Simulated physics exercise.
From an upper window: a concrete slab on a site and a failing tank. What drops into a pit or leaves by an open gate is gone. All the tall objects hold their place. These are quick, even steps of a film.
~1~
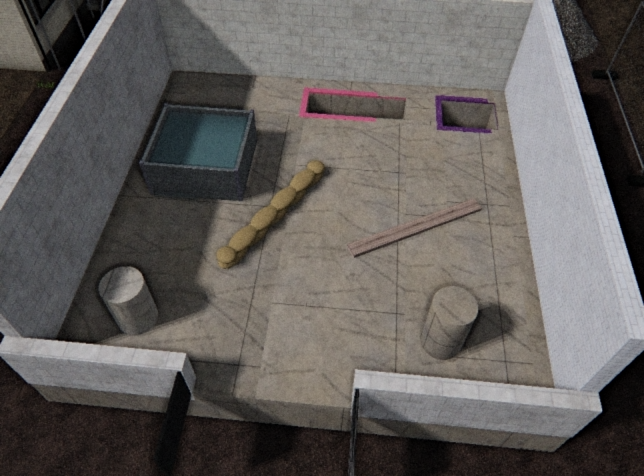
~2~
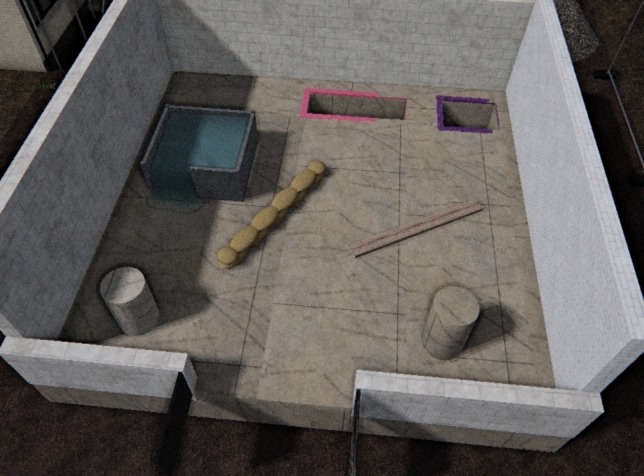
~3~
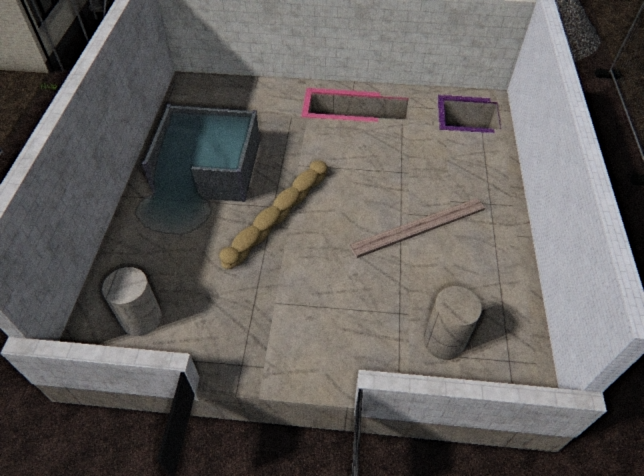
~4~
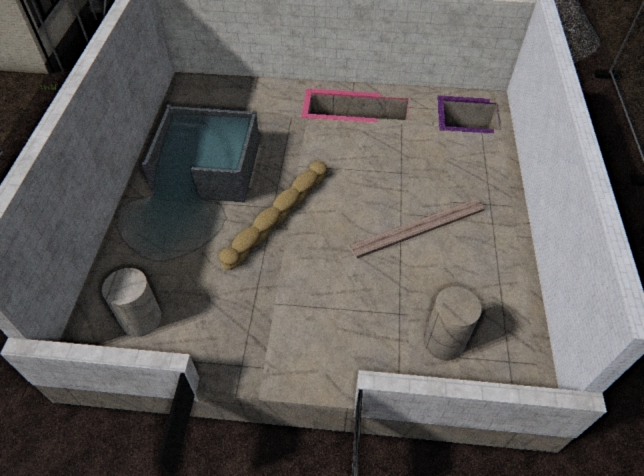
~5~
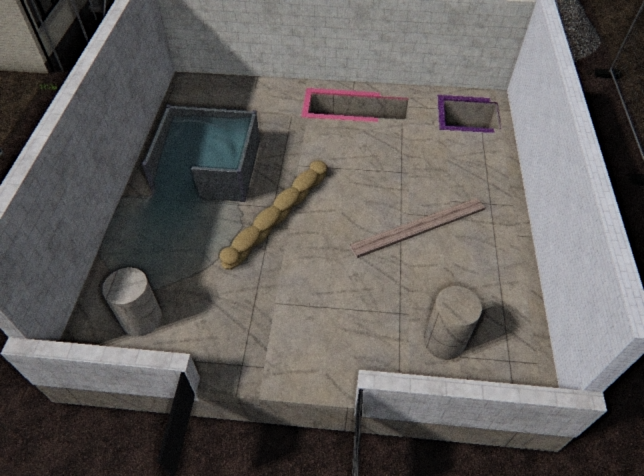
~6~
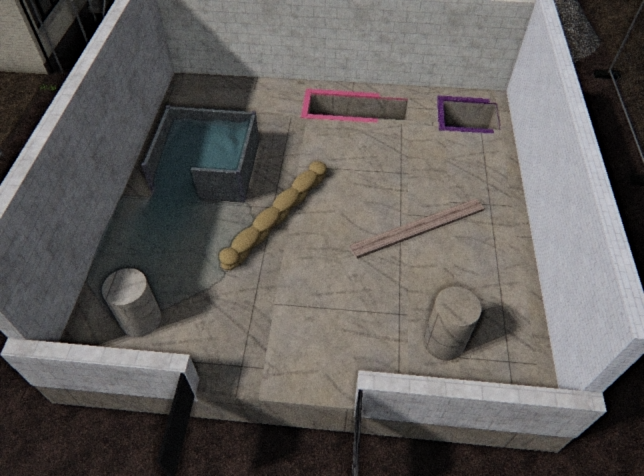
On a walled concrete slab, water pours from a tank and spreads toward the viewer.
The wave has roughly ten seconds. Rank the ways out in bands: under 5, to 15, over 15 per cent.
One by one: The gate takes above 15 %; the purple pit takes not even 5 %; the pink pit takes not even 5 %.
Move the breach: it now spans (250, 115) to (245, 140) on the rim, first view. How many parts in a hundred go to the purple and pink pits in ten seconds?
Per cent: Purple 20, pink 30.
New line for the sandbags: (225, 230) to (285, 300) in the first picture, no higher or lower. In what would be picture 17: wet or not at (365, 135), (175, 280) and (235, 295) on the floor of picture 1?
One after the other: Dry, awash, wet.
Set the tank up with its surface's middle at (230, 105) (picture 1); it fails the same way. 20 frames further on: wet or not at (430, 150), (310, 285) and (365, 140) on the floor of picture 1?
One after the other: Free of water, not flooded, free of water.
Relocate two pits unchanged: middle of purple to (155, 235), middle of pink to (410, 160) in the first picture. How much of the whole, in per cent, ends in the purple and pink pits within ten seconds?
Parts in a hundred: Purple 85, pink 0.
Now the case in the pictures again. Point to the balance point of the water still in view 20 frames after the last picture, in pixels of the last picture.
Around (182, 255).
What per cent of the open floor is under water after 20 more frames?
About 30 per cent.
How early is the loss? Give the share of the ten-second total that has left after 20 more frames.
Some 40 per cent.
A moment on, water covers 15 % of the floor; the gate 0 %, the purple pit 0 %, the pink pit 0 %.
Next, water covers 20 % of the floor; the gate 2 %, the purple pit 0 %, the pink pit 0 %.
Then, water covers 30 % of the floor; the gate 9 %, the purple pit 0 %, the pink pit 0 %.
Later, water covers 45 % of the floor; the gate 17 %, the purple pit 0 %, the pink pit 0 %.
In the end, water covers 60 % of the floor; the gate 23 %, the purple pit 0 %, the pink pit 0 %.
